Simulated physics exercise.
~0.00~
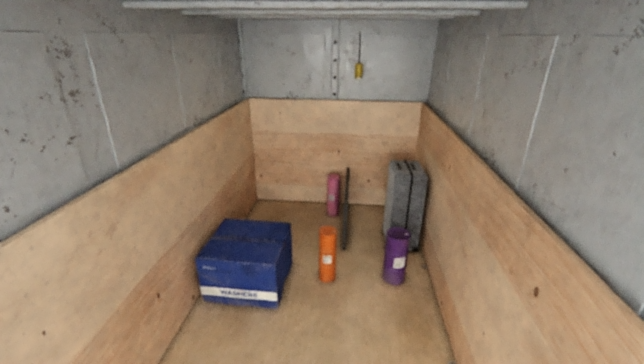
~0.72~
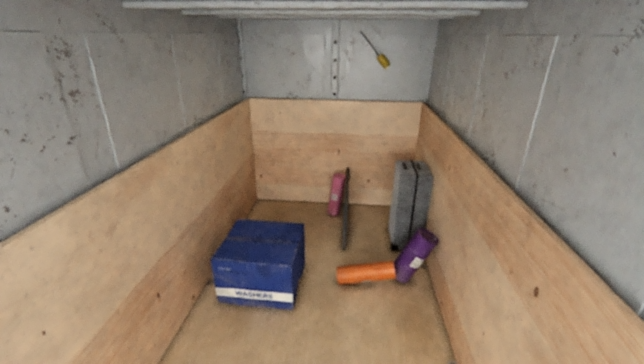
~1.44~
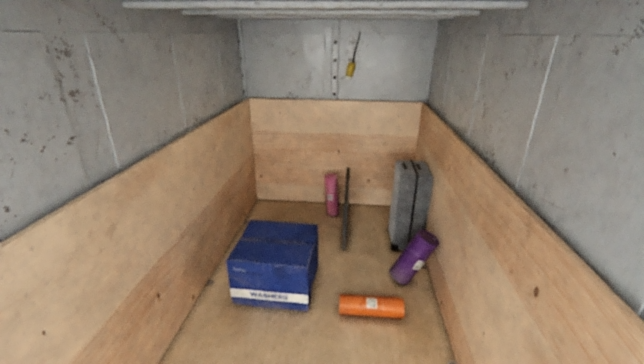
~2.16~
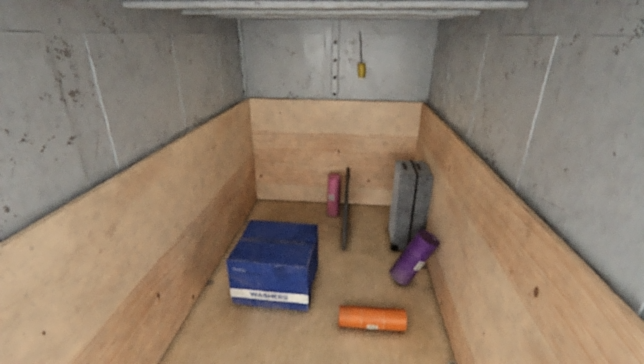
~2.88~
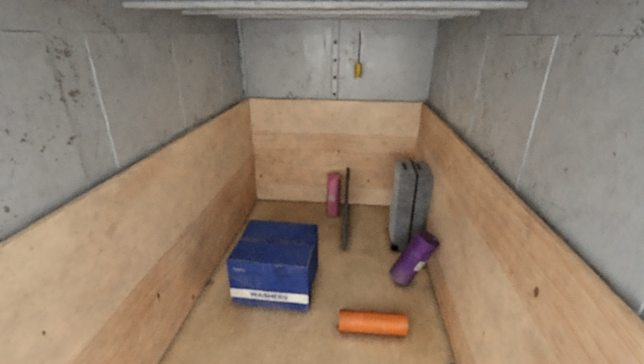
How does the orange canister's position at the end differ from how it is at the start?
At the start the orange canister stands upright, but by the end it is lying on its side on the floor, closer to the viewer.
